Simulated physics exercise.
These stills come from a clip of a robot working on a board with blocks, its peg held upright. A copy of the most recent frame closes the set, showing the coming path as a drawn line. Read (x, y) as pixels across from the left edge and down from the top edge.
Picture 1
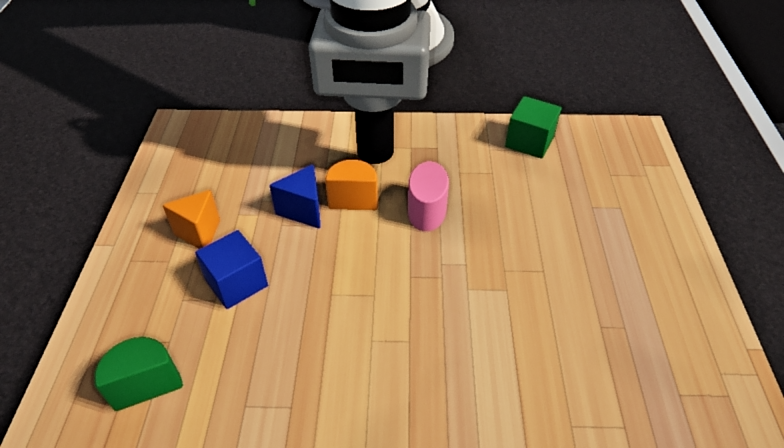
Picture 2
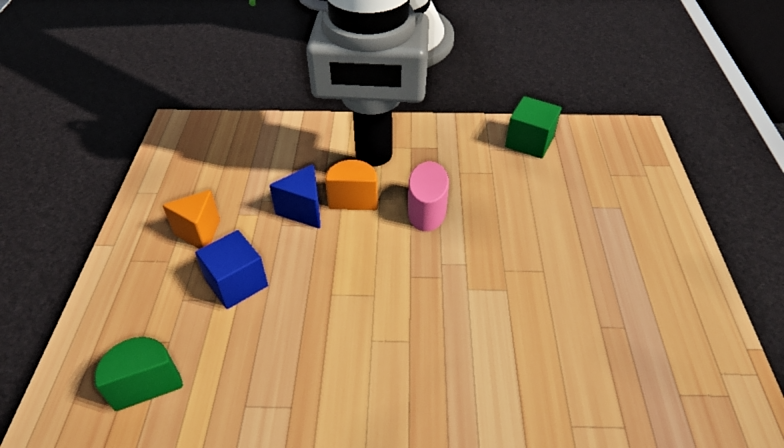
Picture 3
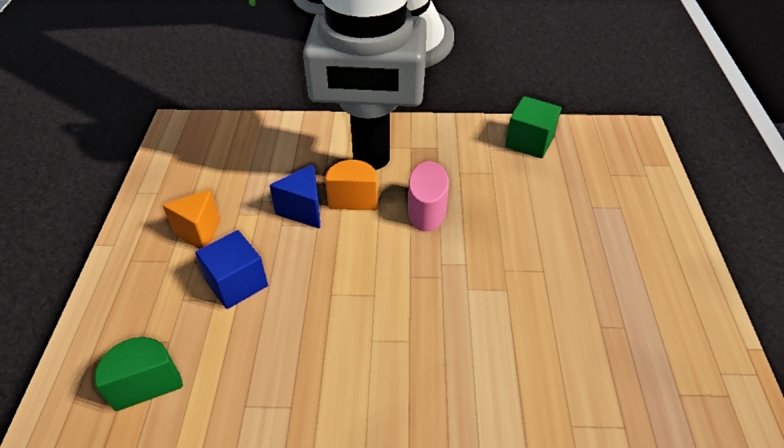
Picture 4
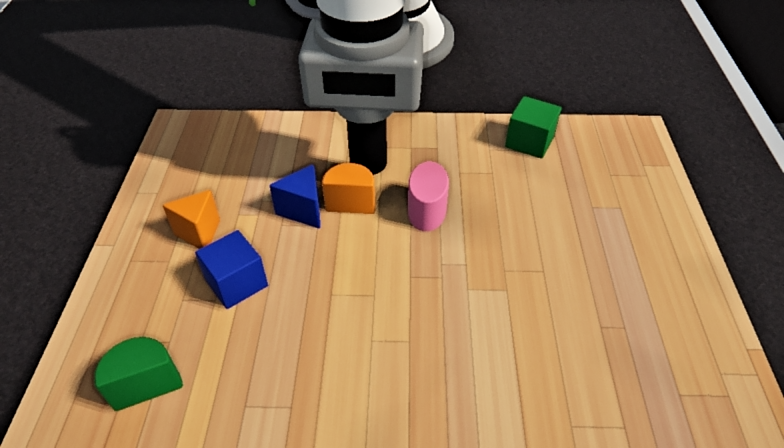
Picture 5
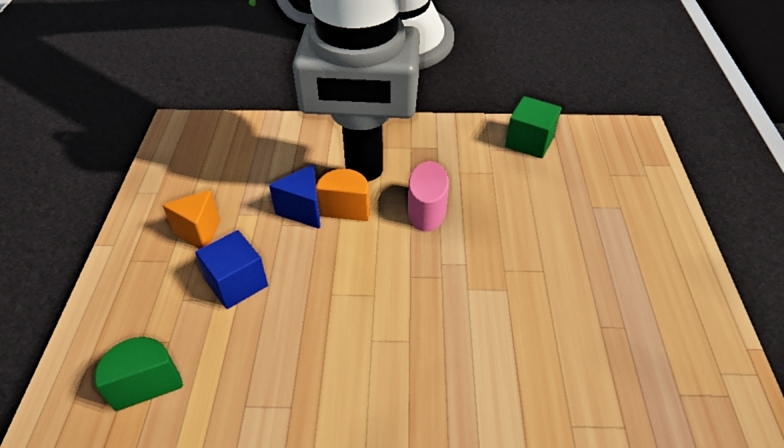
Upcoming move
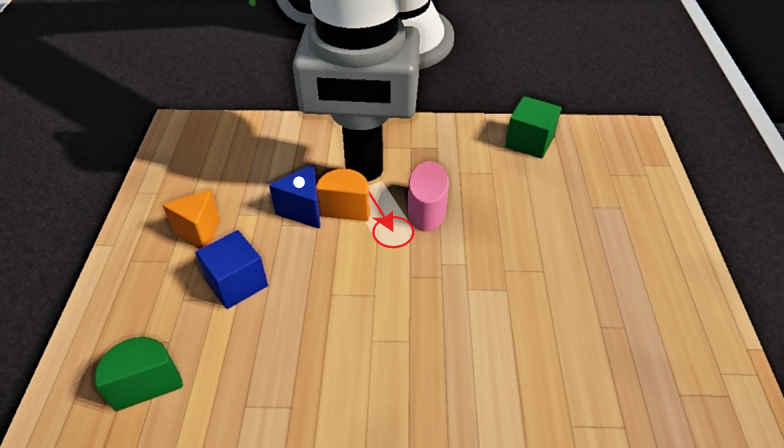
The robot's black peg moves slightly forward and nudges the orange half-round block toward the blue triangle.
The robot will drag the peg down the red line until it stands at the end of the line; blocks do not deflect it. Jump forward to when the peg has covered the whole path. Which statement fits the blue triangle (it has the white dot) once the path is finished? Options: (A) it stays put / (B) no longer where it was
I choose A.
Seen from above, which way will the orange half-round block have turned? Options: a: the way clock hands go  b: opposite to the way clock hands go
(a)
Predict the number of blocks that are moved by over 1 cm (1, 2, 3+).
The count is one.
The line goes from (365, 187) directly to (393, 232); the dot is on the blue triangle.
Halfway along, peg (379, 191); orange half-round block (345, 194), turned 50° clockwise.
At the end, peg (393, 215); blue triangle unmoved; orange half-round block (345, 195), turned 60° clockwise.
